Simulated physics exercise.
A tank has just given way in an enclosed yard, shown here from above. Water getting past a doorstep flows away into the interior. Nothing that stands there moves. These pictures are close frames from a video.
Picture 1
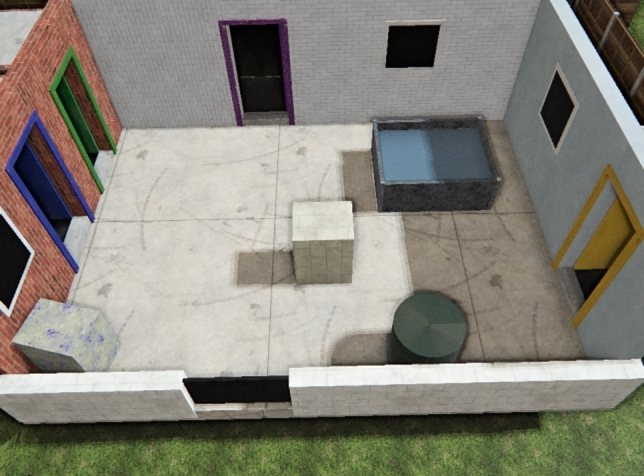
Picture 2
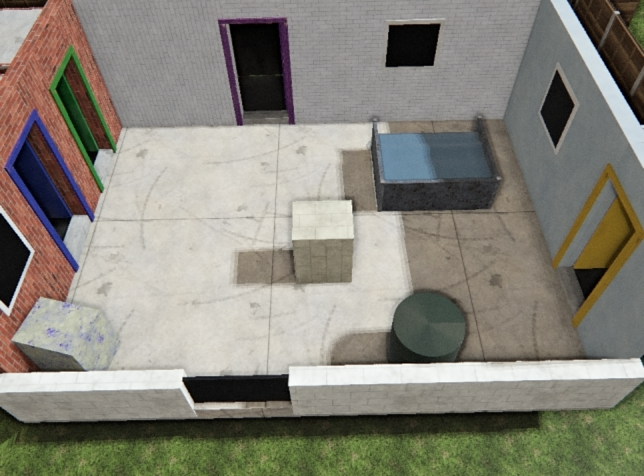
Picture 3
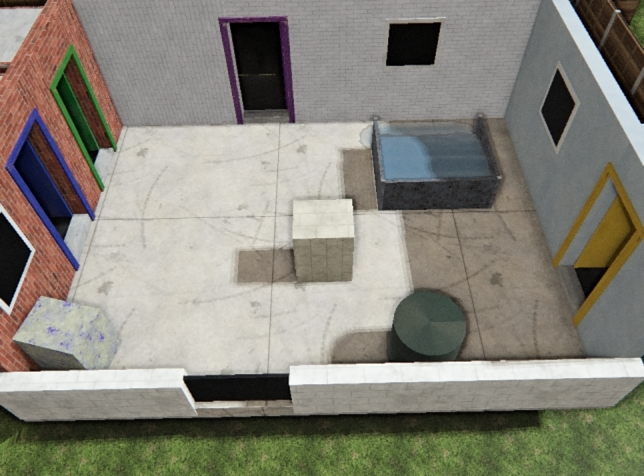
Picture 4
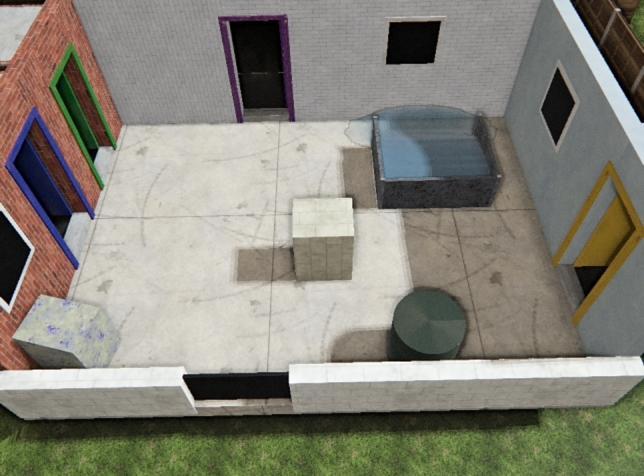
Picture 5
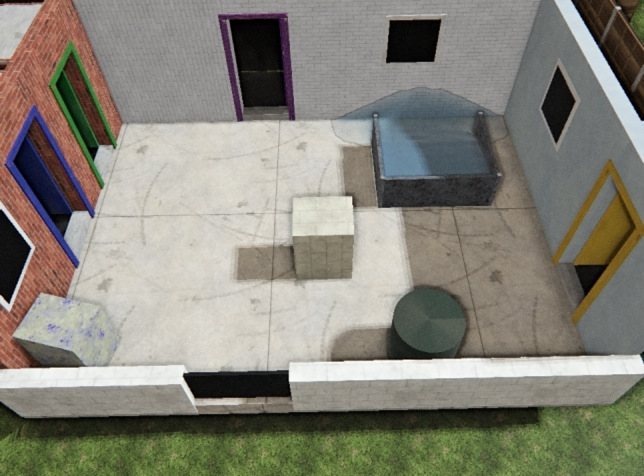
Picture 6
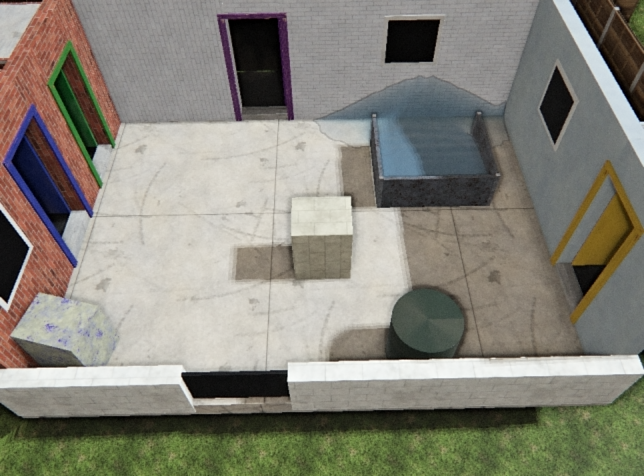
Water pouring from the far side of an open tank and spreading along the grey brick wall in an enclosed yard.
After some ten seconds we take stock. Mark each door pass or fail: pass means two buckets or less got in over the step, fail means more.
Blue door - pass, purple door - pass, green door - pass, yellow door - pass.
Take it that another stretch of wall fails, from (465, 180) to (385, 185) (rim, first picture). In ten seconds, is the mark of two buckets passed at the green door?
As far as I can tell, the green door fails to reach the limit.
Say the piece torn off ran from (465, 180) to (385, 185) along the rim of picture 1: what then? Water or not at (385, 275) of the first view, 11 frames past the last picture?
Verdict: Under water.
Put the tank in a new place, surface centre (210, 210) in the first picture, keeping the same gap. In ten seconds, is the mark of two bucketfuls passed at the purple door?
I'd say the purple door crosses the line.
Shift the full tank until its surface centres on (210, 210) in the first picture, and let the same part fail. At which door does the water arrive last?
It's the door marked yellow that is reached last.
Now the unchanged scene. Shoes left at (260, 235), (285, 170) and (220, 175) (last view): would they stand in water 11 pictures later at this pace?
Result, as listed: Not wetted / wetted / wetted.
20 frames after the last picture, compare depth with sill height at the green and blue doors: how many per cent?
In order: Roughly 120 and 40 in a hundred.
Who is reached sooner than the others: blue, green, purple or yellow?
The door marked purple.
A moment on, water covers 15 % of the floor; the blue door not reached, the purple door wet at the sill, nothing in, the green door not reached, the yellow door not reached.
Next, water covers 30 % of the floor; the blue door not reached, the purple door wet at the sill, nothing in, the green door not reached, the yellow door not reached.
Then, water covers 55 % of the floor; the blue door wet at the sill, nothing in, the purple door wet at the sill, nothing in, the green door under two buckets in, the yellow door wet at the sill, nothing in.
Later, water covers 70 % of the floor; the blue door wet at the sill, nothing in, the purple door wet at the sill, nothing in, the green door under two buckets in, the yellow door wet at the sill, nothing in.
In the end, water covers 95 % of the floor; the blue door wet at the sill, nothing in, the purple door wet at the sill, nothing in, the green door under two buckets in, the yellow door under two buckets in.
